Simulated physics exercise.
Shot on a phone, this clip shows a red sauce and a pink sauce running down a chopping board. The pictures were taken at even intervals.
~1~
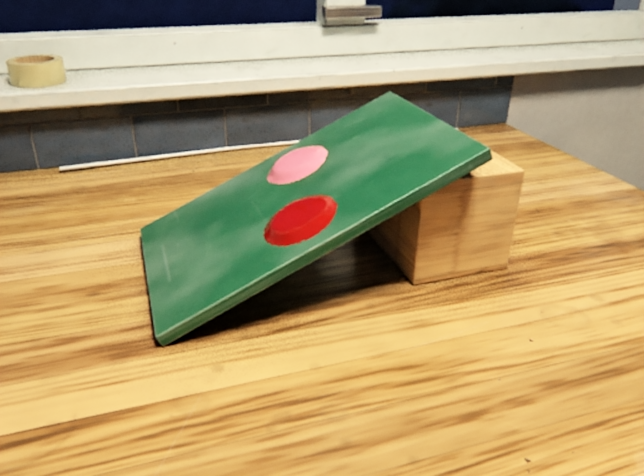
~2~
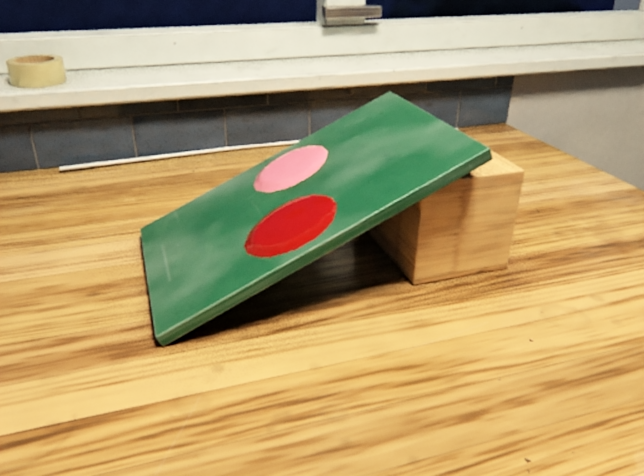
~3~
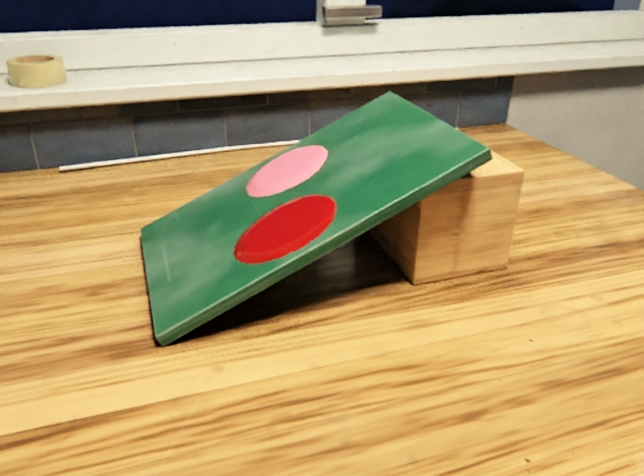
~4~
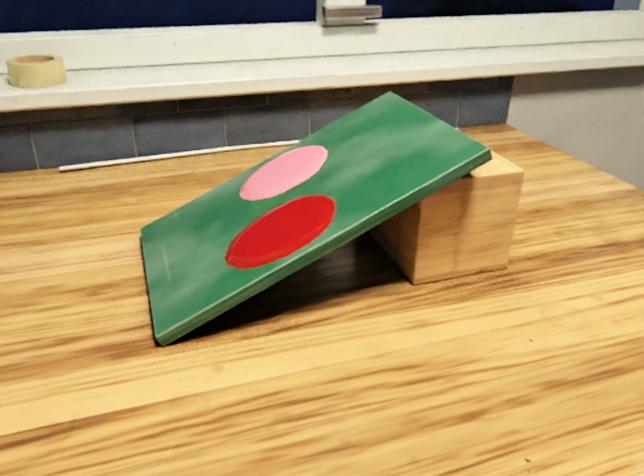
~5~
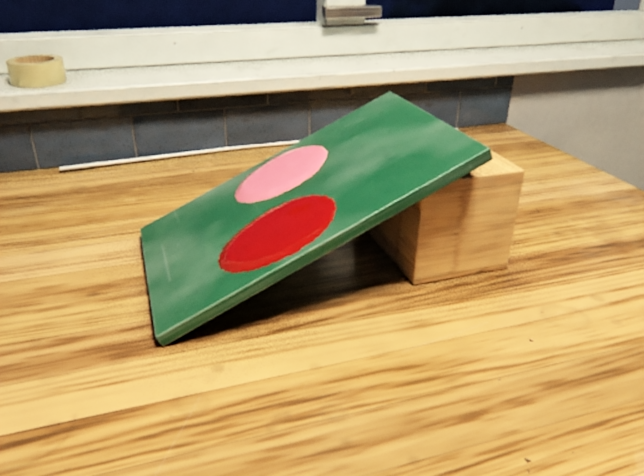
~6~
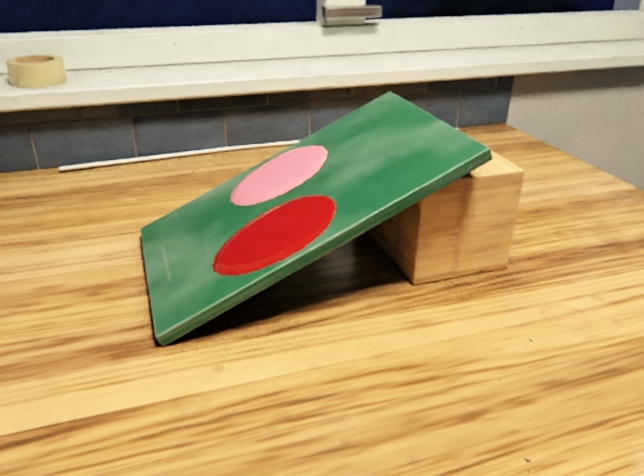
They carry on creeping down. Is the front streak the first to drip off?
Yes.
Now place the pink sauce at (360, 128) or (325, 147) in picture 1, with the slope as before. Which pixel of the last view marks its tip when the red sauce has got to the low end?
(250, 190) and (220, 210).
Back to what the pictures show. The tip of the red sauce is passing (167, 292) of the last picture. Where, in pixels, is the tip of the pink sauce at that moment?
Pretty much near (199, 217), I'd say.
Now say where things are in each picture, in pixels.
Tip of the red sauce half way down; tip of the pink sauce (278, 173) half way down, in the first frame.
Tip of the red sauce (257, 243) three quarters of the way down; tip of the pink sauce half way down, in the second frame.
Tip of the red sauce three quarters of the way down; tip of the pink sauce (256, 185) half way down, in the third frame.
Tip of the red sauce (238, 252) three quarters of the way down; tip of the pink sauce three quarters of the way down, in the fourth frame.
Tip of the red sauce three quarters of the way down; tip of the pink sauce (245, 192) three quarters of the way down, in the fifth frame.
Tip of the red sauce (226, 260) three quarters of the way down; tip of the pink sauce three quarters of the way down, in the sixth frame.
A moment on, the red sauce is close to the edge; the pink sauce is three quarters of the way down.
When it is over, the red sauce is at the low edge; the pink sauce is three quarters of the way down.
